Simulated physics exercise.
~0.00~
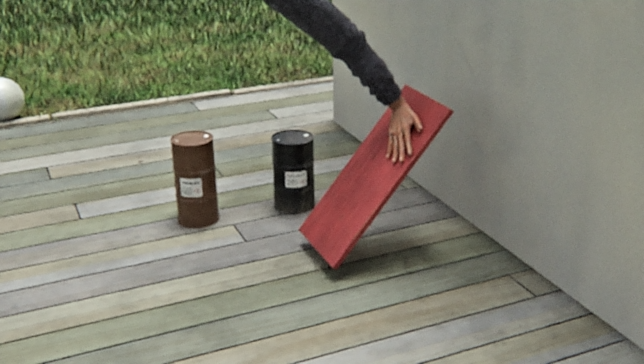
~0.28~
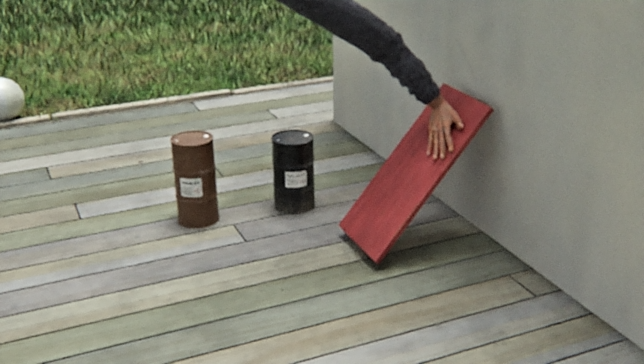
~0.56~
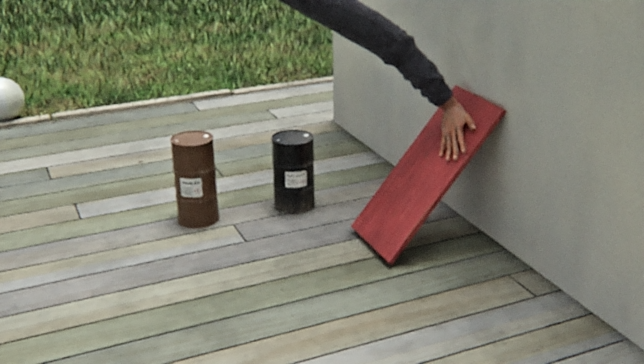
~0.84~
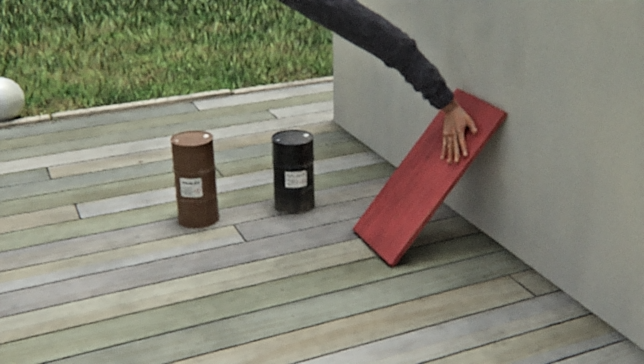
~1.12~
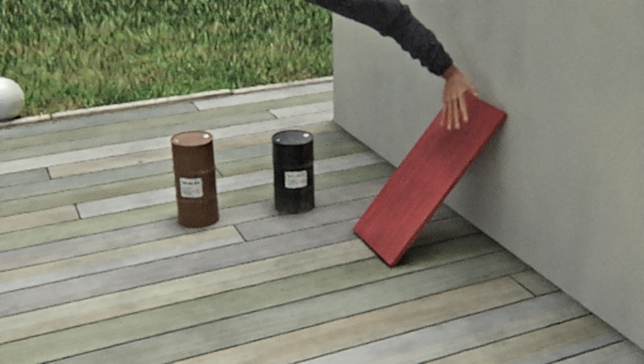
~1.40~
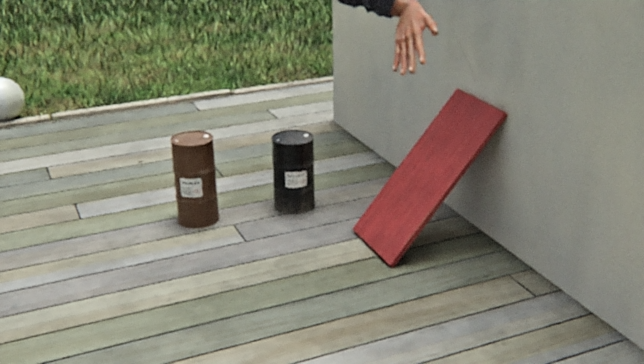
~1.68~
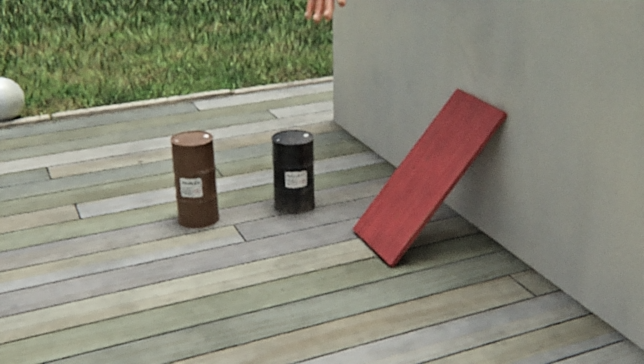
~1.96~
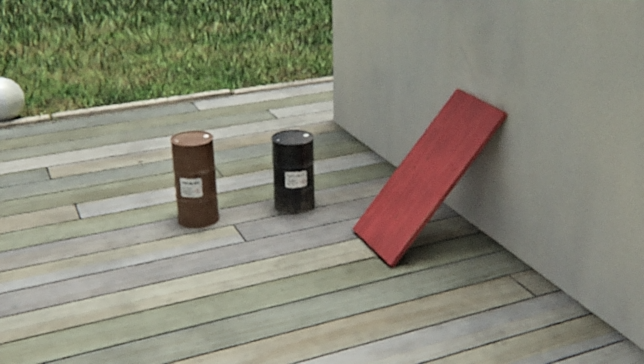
A long red board, held near its upper end by a hand in a dark sleeve, moves a short way to the right over a deck of weathered planks. It comes to rest slanted against a plain grey wall, its lower end on the planks. The hand presses on it briefly, then lets go, draws back toward the top and leaves the view. A brown canister and a black one stand to the left, never moving, with grass behind them. The board stays leaning against the wall, and both canisters remain upright.
